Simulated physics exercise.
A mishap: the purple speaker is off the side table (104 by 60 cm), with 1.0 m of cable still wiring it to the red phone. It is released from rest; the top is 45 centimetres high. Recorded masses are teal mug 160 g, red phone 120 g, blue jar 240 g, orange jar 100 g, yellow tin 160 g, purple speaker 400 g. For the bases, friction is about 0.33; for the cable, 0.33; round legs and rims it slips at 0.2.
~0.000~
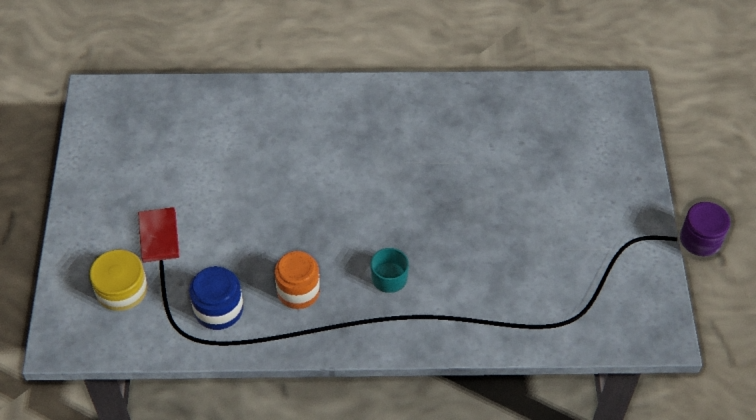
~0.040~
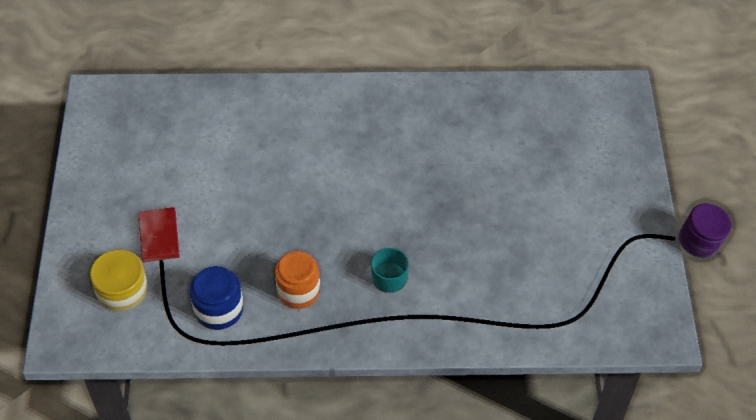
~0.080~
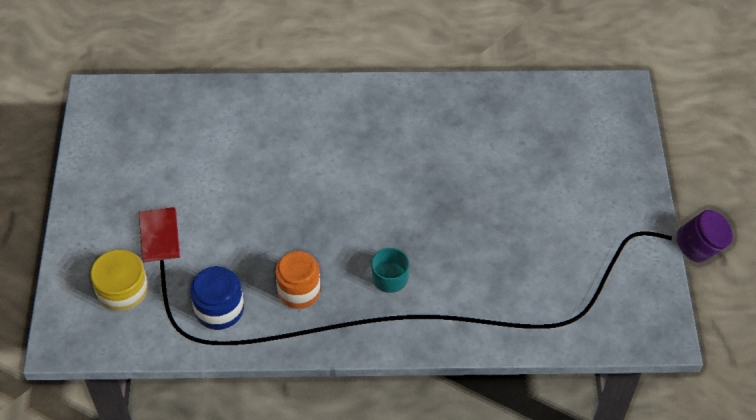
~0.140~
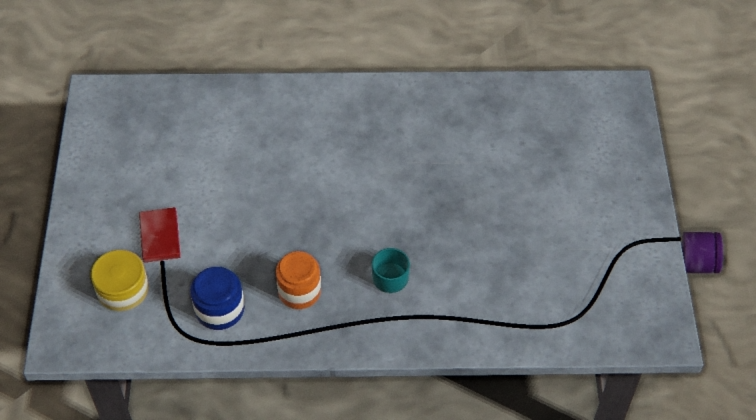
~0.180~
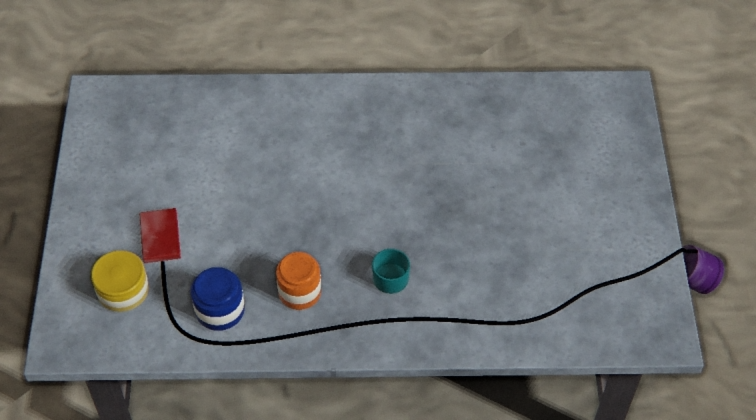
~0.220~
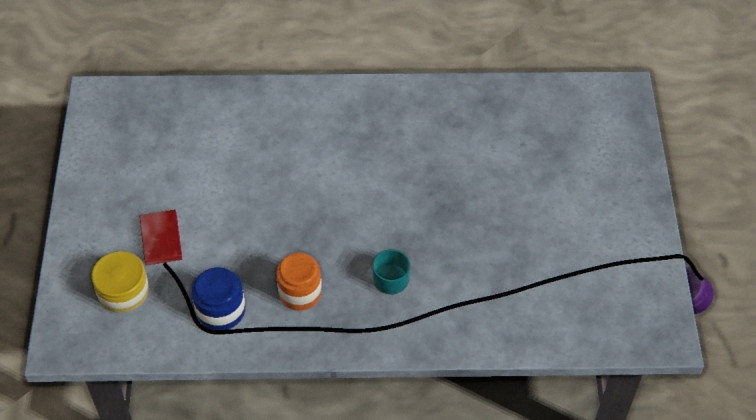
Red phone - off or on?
It does not stay.
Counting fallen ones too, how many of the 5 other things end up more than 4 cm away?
Counted result: 2.
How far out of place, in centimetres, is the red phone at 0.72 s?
About: Red phone over the edge.
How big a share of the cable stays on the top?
0 %, roughly.
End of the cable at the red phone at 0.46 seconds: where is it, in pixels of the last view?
In the last view it is close to (305, 327).
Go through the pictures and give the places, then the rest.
The first picture shows red phone (158, 232); cable runs through (623, 248) (548, 326) (415, 317) (293, 335) (171, 320).
The second picture shows purple speaker (709, 220); cable runs through (622, 248) (415, 317) (171, 320).
The third picture shows purple speaker (705, 236); cable runs through (621, 247) (416, 317) (172, 320).
The fourth picture shows purple speaker (702, 253); cable runs through (625, 249) (416, 317) (172, 320).
The fifth picture shows purple speaker (697, 270); cable runs through (659, 264) (418, 319) (173, 321).
The sixth picture shows red phone (160, 235); cable runs through (685, 258) (563, 277) (439, 311) (319, 329).
After 0.5 s, the cable's tail end at (305, 327); red phone 27 cm off its start, blue jar 11 cm off its start, purple speaker over the edge.
After 0.7 s, the cable has left the top; red phone over the edge, blue jar 12 cm off its start, purple speaker over the edge.
After 1.0 s, the cable has left the top; red phone over the edge, blue jar 12 cm off its start at (269, 239), purple speaker over the edge.
After 1.2 s, the cable has left the top; red phone over the edge, blue jar 12 cm off its start, purple speaker over the edge.
After 2.4 s, the cable has left the top; red phone over the edge, blue jar 12 cm off its start at (269, 239), purple speaker over the edge, orange jar 1 cm off its start at (305, 263).
